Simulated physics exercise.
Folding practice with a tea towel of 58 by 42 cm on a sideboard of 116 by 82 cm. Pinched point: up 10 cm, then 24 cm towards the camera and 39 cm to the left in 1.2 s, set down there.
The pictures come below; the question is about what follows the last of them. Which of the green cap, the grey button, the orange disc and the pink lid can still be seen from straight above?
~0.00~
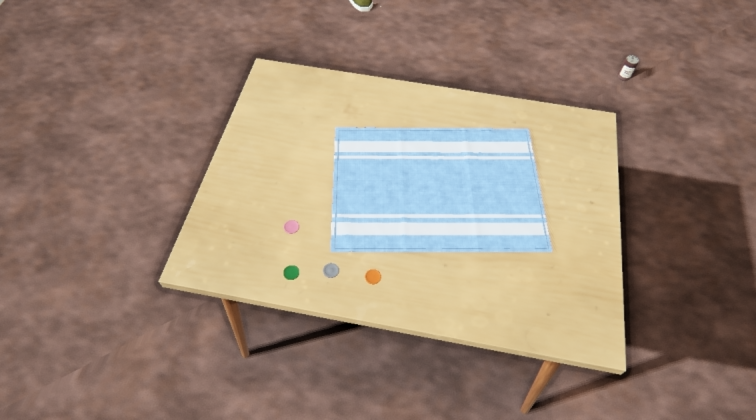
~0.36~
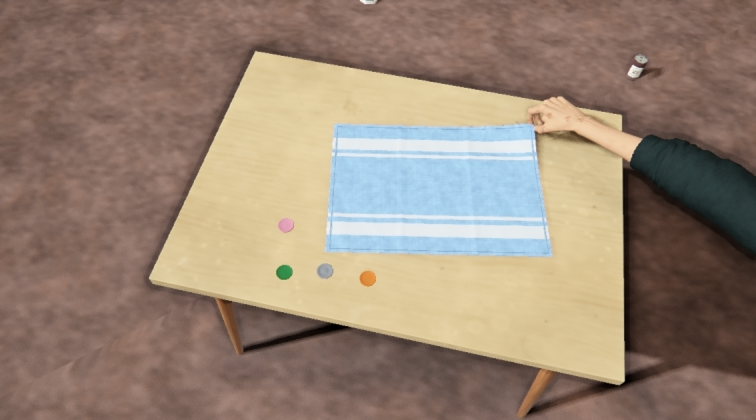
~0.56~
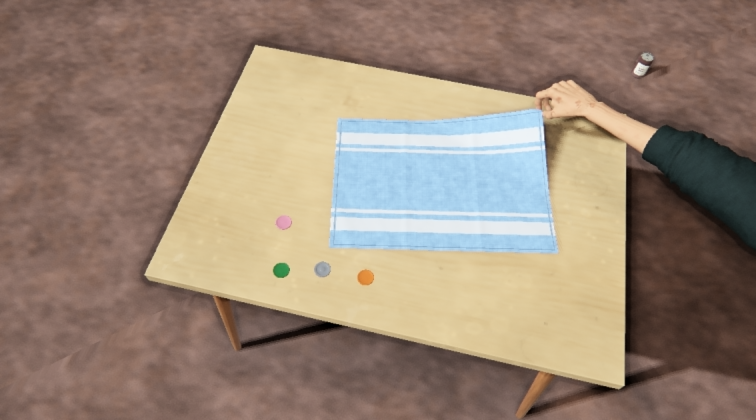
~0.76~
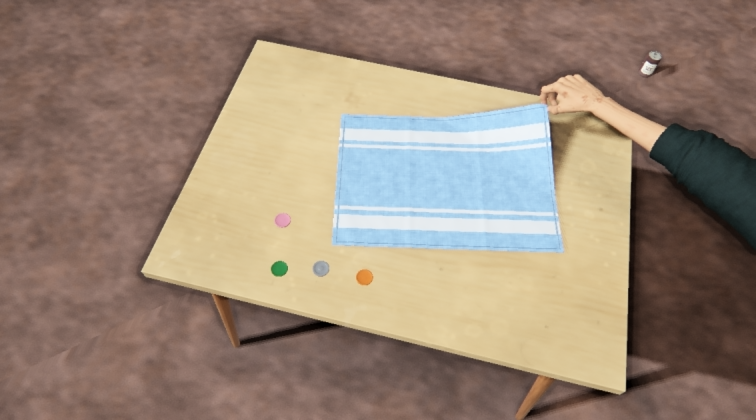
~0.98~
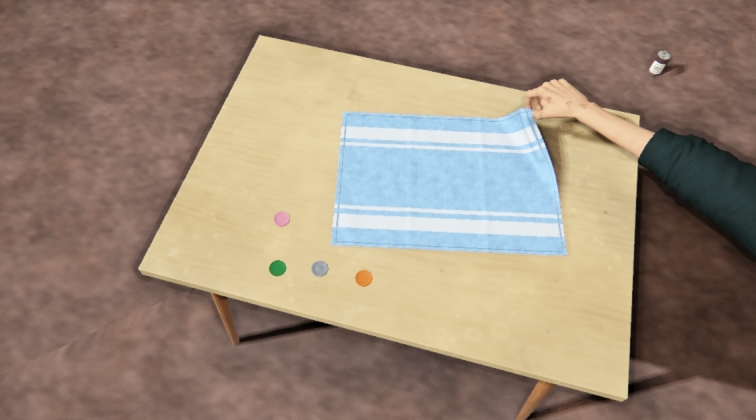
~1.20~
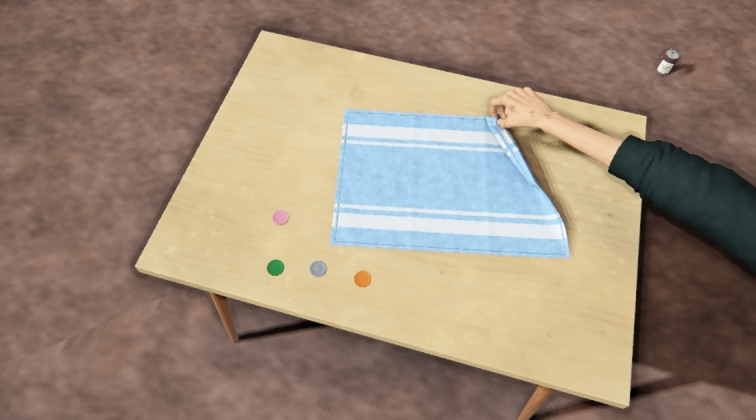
Result: Green cap stays uncovered, grey button still shows, orange disc remains in the open, pink lid remains in the open.
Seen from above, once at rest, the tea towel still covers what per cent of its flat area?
At rest it covers about 60 % of its flat area.
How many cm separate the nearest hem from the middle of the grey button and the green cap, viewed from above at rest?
About 7 cm, 14 cm.
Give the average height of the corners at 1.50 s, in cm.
Avg corner height at that moment: Approx. 3 cm.
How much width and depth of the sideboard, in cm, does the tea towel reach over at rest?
From above you'd see around 50 cm of width and near 46 cm of depth.
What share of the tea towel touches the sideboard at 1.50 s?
70 per cent.
After 1.5 s, 70 % of it is down, spanning 57 by 48 cm, above no small thing.
After 1.8 s, 60 % of it is down, spanning 51 by 47 cm, above no small thing.
After 2.1 s, 60 % of it is down, spanning 50 by 47 cm, above no small thing.
After 2.4 s, 60 % of it is down, spanning 50 by 47 cm, above no small thing.
After 3.4 s, 65 % of it is down, spanning 50 by 47 cm, above no small thing.
